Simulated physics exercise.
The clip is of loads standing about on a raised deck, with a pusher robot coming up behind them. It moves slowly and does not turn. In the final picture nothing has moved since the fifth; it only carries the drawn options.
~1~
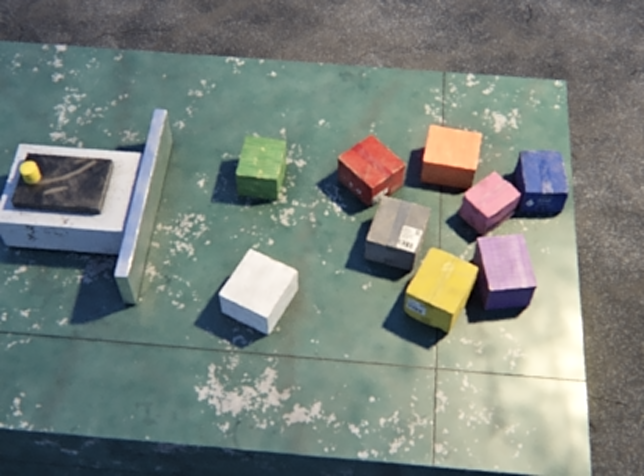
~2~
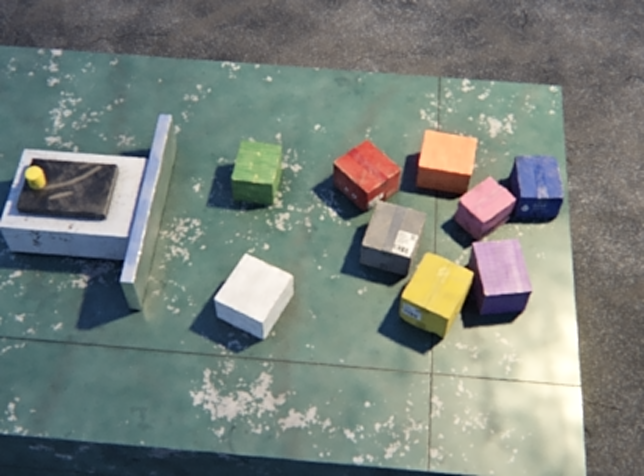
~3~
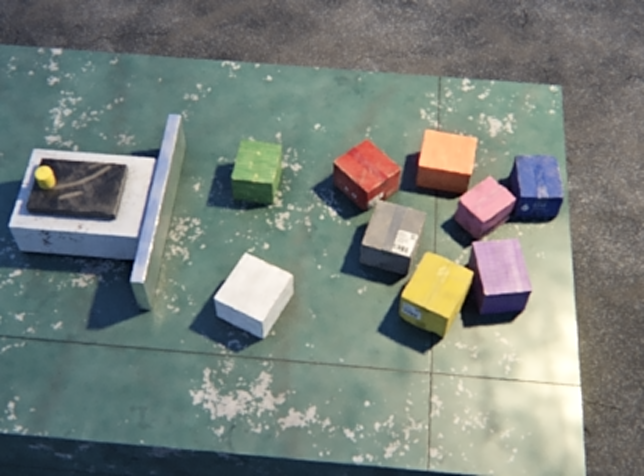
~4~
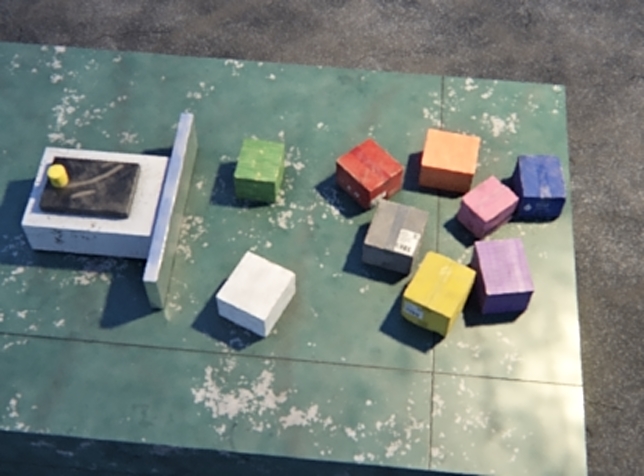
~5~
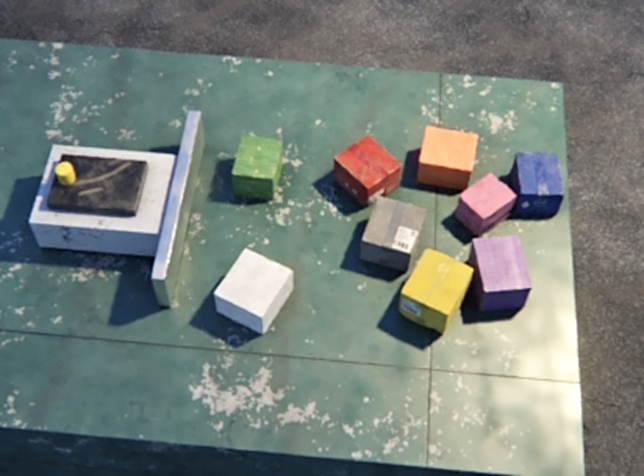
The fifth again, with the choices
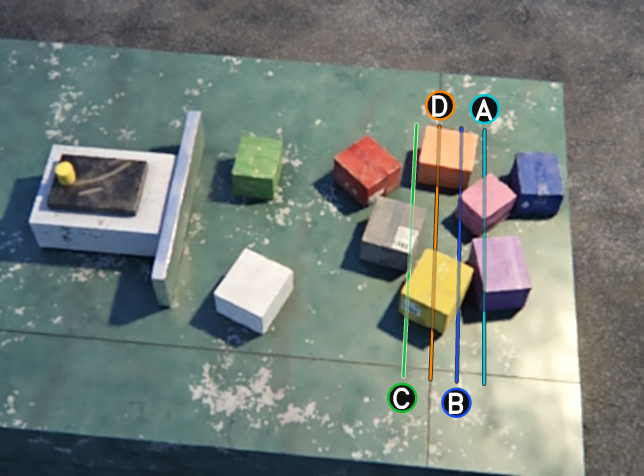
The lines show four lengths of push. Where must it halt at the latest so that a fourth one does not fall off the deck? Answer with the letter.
Up to line A.
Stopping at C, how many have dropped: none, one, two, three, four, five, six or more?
By then, none.
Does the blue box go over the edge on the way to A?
Yes.
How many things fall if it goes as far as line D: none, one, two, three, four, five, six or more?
In all, none.
On the marked copy, A at (484, 246); B at (459, 244); C at (411, 240); D at (435, 242).
With A. Early on, robot (214, 193); white crate (311, 291); red parcel (376, 173).
Further on, robot (324, 202); blue box (545, 183); purple crate (527, 275).
At the end, robot (413, 210); purple crate over the edge; pink parcel over the edge; three fallen.
As for the rest, B is within the limit but short; C is within the limit but short; D is within the limit but short.
